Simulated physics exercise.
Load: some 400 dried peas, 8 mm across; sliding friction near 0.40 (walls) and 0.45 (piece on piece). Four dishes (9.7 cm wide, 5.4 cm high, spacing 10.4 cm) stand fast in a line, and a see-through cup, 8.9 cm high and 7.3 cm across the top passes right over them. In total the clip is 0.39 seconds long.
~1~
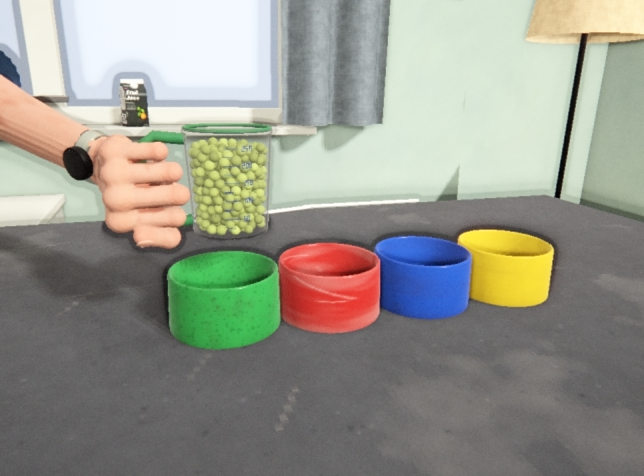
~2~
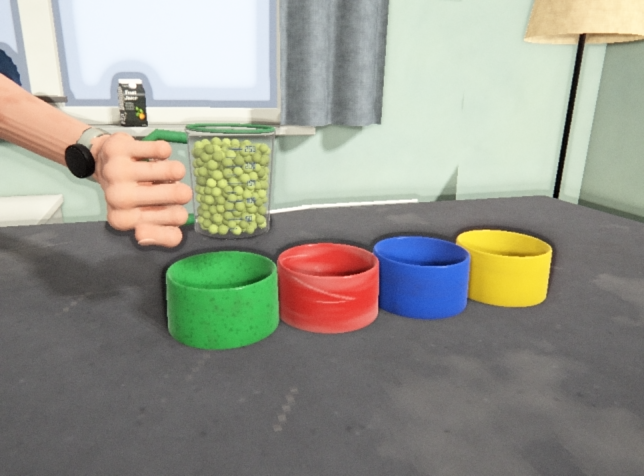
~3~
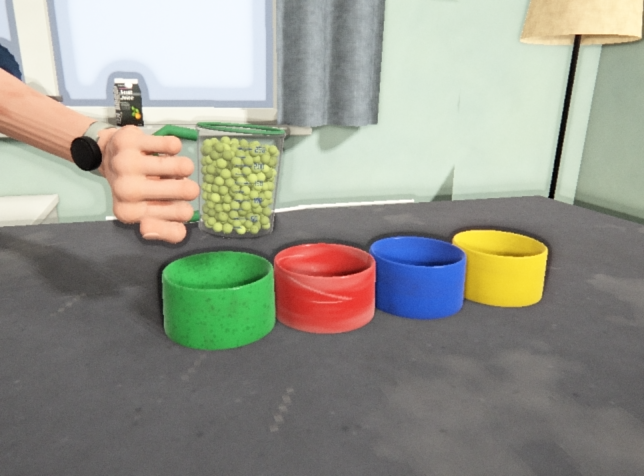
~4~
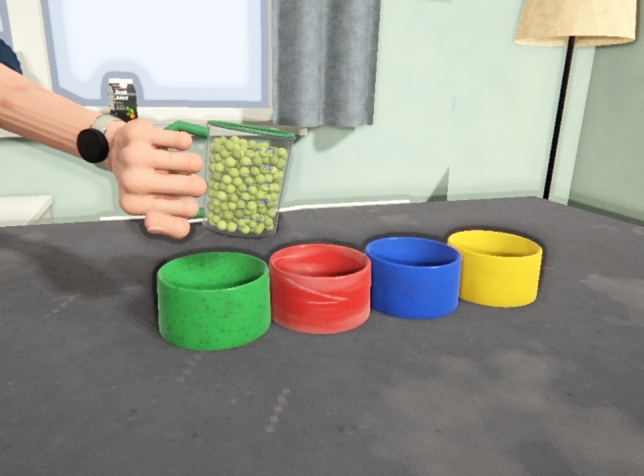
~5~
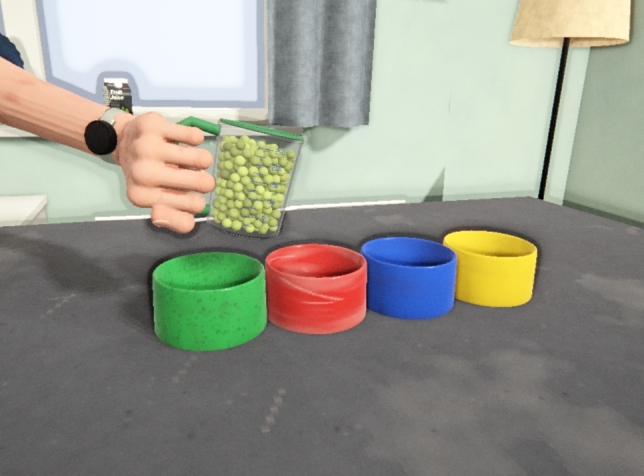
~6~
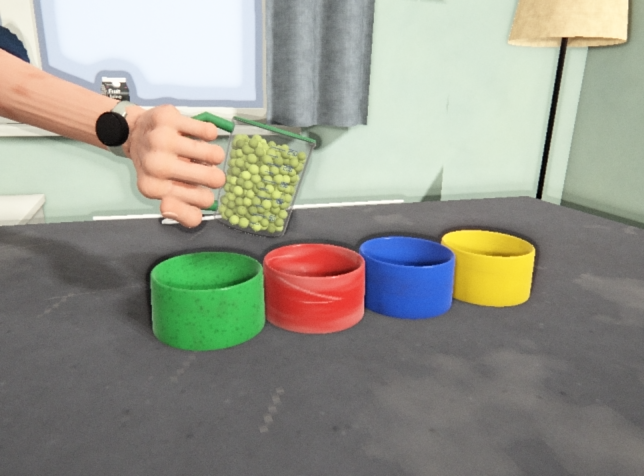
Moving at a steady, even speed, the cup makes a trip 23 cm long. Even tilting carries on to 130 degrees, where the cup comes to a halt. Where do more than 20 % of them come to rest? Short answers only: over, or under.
At the end, red dish: Keeps a fifth or less. Blue dish: Keeps a fifth or less. Green dish: Keeps a fifth or less. Yellow dish: Keeps more than a fifth. Counter: Keeps a fifth or less.
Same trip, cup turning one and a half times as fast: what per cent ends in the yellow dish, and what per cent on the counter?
Then the yellow dish would get 80 and the counter 10.
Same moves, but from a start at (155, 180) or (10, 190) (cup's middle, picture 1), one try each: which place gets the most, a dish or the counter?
The winner: Blue; red.
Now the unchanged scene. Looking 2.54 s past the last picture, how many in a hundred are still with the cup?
0 %.
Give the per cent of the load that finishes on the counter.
About 0 percent.
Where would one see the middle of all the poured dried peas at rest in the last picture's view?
(481, 267).
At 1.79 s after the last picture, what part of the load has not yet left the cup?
I'd estimate some 65 per cent of the load.
Then, 1.07 s after the last picture, tilt 69 degrees; cup holds 100 %.
Then, 1.79 s after the last picture, tilt 104 degrees; cup holds 65 %, yellow 30 %.
Then, 2.54 s after the last picture, tilt 130 degrees; cup holds 0 %, yellow 100 %.
In the end, red 0 %, blue 0 %, green 0 %, yellow 100 %, counter 0 %.
